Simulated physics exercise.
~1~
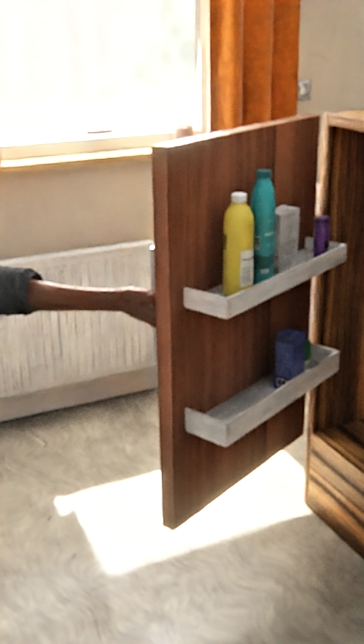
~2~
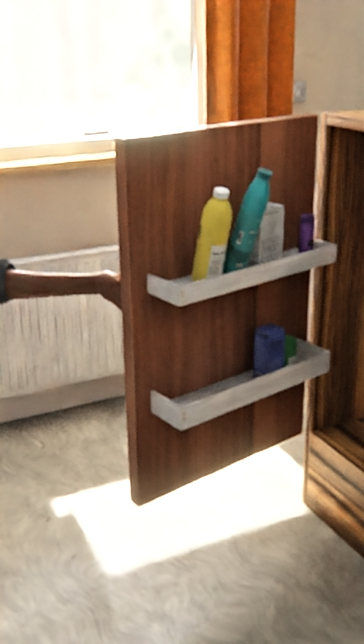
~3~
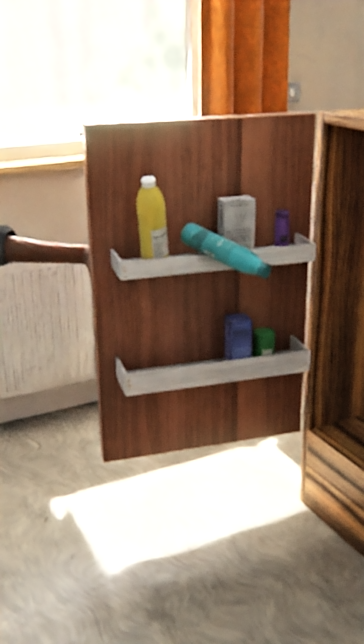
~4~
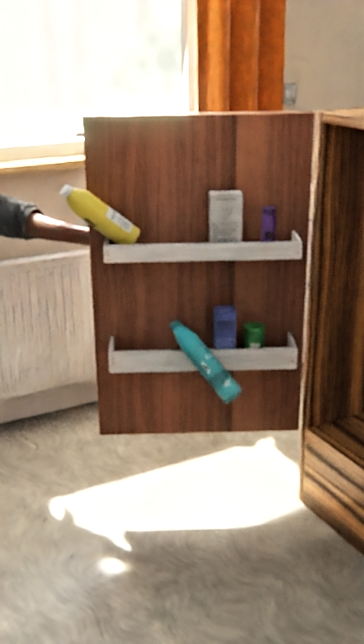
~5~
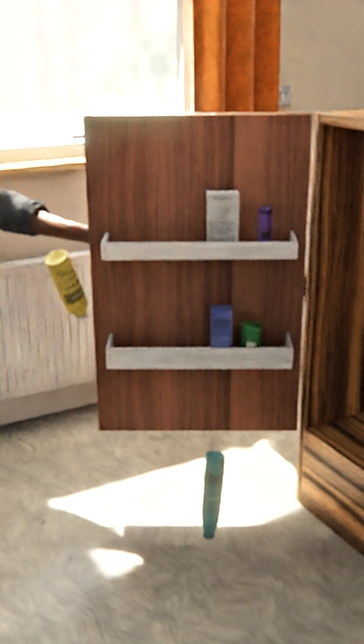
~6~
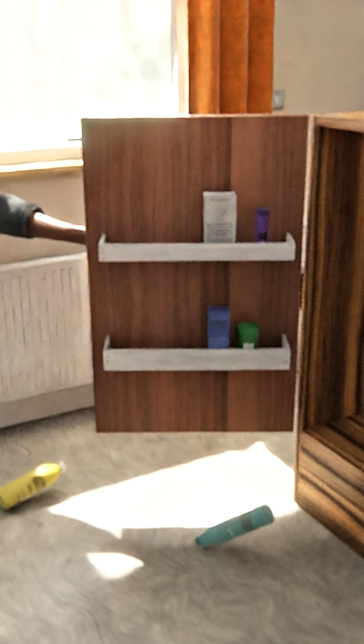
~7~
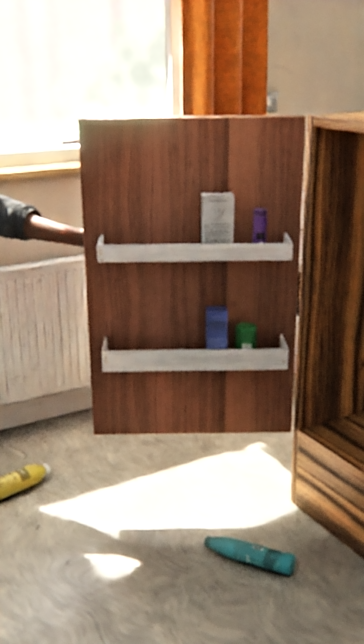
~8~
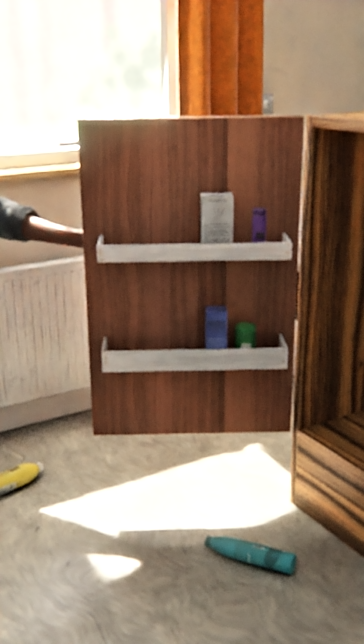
Hand pulling a wooden cabinet door wider, turquoise then yellow bottle toppling off the upper rack onto the floor, four items staying.
